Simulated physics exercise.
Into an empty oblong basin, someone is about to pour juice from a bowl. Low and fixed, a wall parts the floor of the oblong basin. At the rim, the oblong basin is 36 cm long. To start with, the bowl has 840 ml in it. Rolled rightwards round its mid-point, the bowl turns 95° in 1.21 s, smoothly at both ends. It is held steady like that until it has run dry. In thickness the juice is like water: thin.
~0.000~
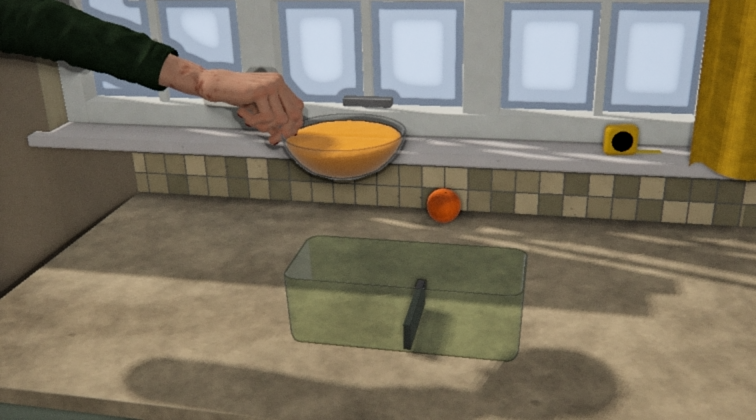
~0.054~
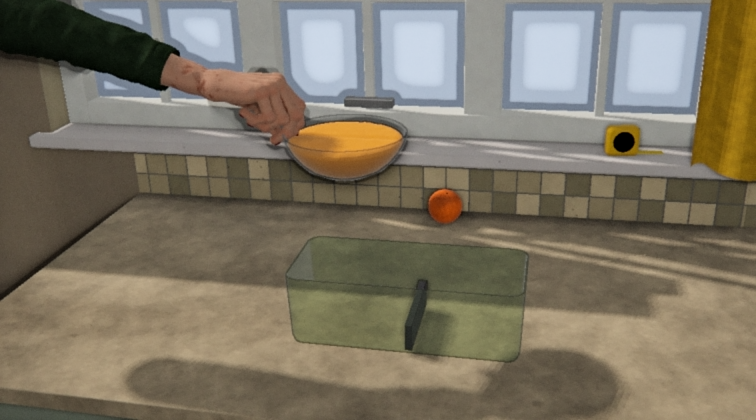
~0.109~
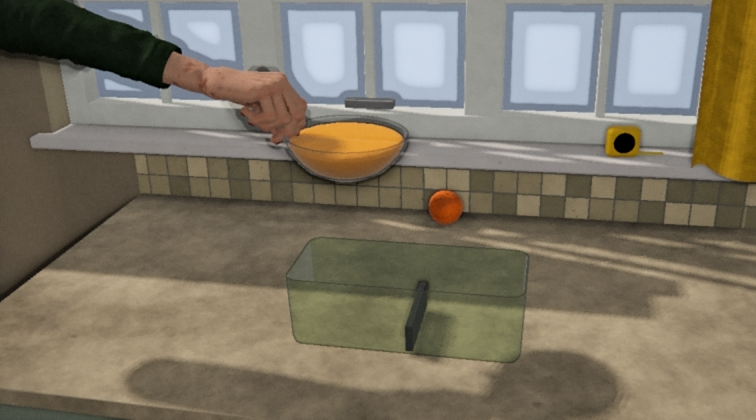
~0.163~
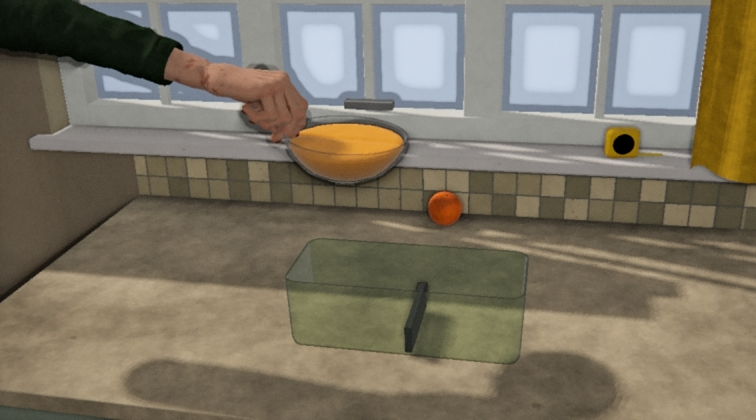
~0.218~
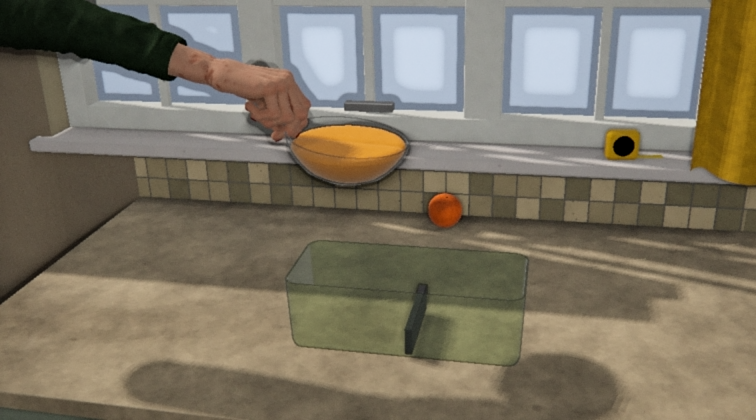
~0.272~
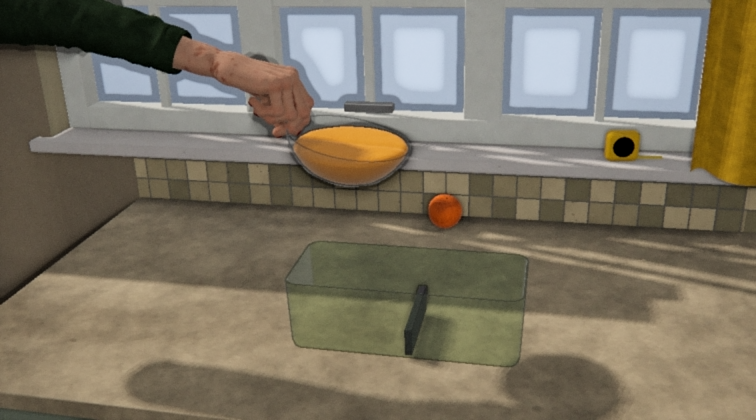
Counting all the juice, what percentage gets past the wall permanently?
The share past the wall is about 87 per cent.
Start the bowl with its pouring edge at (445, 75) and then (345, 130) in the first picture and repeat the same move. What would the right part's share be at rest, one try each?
70 in a hundred, followed by 20 in a hundred.
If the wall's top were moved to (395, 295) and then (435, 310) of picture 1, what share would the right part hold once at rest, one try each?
The first gives near 95 per cent and the second near 65 per cent.
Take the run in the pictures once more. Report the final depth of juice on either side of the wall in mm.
The left side settles near 4 mm and the right side near 32 mm.
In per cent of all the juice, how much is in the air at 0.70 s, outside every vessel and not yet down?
Near 44 per cent at that time.
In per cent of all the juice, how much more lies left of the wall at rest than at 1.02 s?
Around 3 per cent.
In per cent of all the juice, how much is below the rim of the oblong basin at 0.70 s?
Roughly 26 percent.
After 0.70 s the tilt is 59° and 30 per cent is still to pour, 1 is left of the wall and 25 right of it.
After 1.02 s the tilt is 89° and 0 per cent is still to pour, 8 is left of the wall and 86 right of it.
After 1.35 s the tilt is 95° and 0 per cent is still to pour, 11 is left of the wall and 87 right of it.
After 1.71 s the tilt is 95° and 0 per cent is still to pour, 12 is left of the wall and 87 right of it.
In the end 12 per cent lies left of the wall, 87 right of it and 2 outside.
